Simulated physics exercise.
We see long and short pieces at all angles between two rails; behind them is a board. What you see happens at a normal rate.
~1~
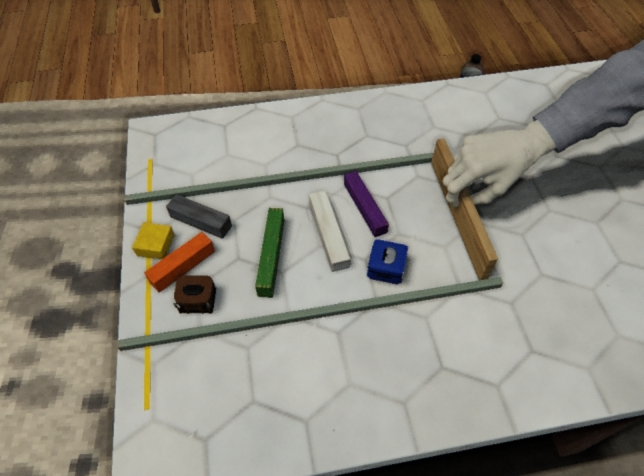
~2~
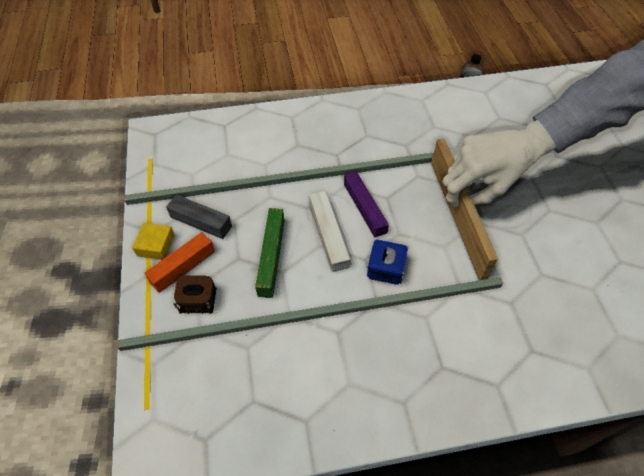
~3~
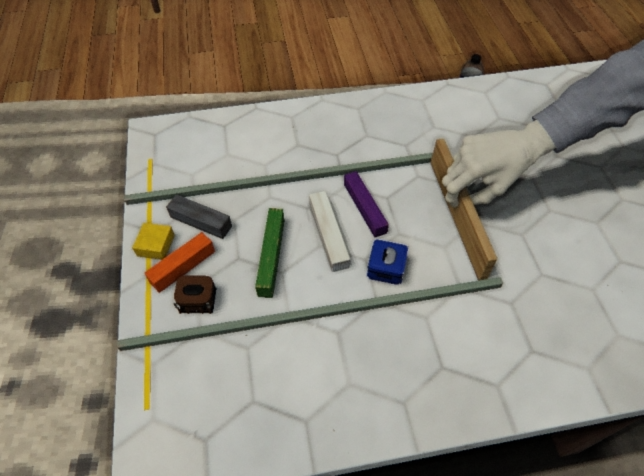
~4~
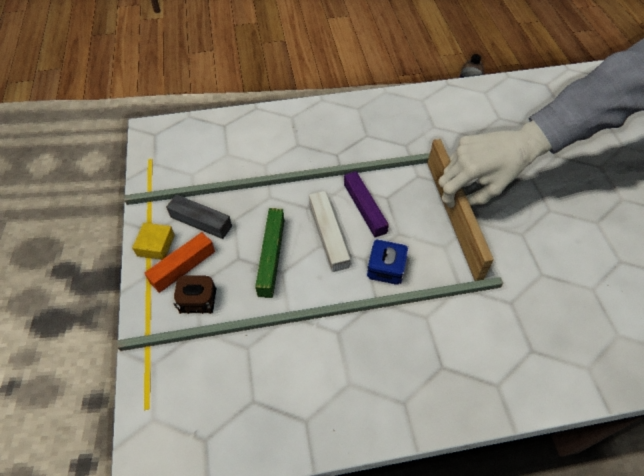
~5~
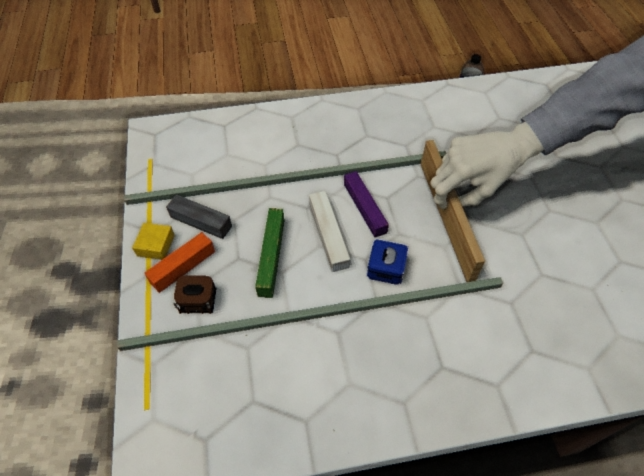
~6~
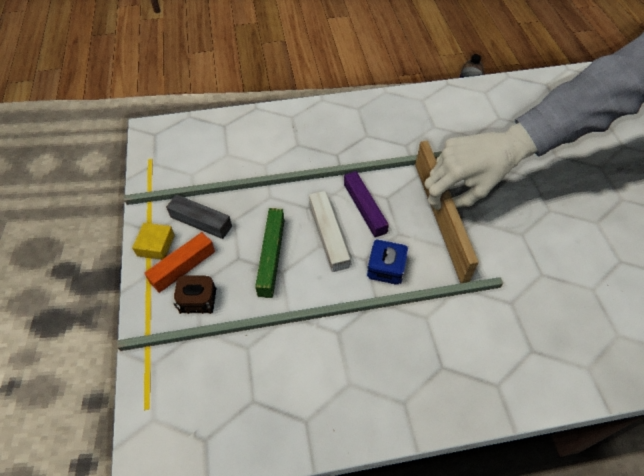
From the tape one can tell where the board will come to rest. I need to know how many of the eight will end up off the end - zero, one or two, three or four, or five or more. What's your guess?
After the push, five or more are missing from the table.
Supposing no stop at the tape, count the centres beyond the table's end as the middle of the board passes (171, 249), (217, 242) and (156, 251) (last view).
First 4, then 0, then 5.
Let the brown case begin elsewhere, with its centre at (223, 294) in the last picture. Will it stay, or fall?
The brown case plunges.
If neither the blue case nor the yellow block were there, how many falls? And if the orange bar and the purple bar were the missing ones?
First try: 4 fallen; other try: 4.
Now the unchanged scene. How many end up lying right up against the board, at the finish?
At rest, 2 are in contact.
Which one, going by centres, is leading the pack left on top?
The white stick is the one.
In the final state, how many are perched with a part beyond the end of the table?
My count gives 2.
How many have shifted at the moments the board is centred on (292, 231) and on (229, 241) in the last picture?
Respectively 4 and 8.
Soon after, none off yet; yellow block at rest near (154, 241); orange bar at rest near (181, 262); brown case at rest near (196, 295).
At rest, the number that fall off is five or more; fallen, green bar, grey stick, brown case, orange bar and yellow block.
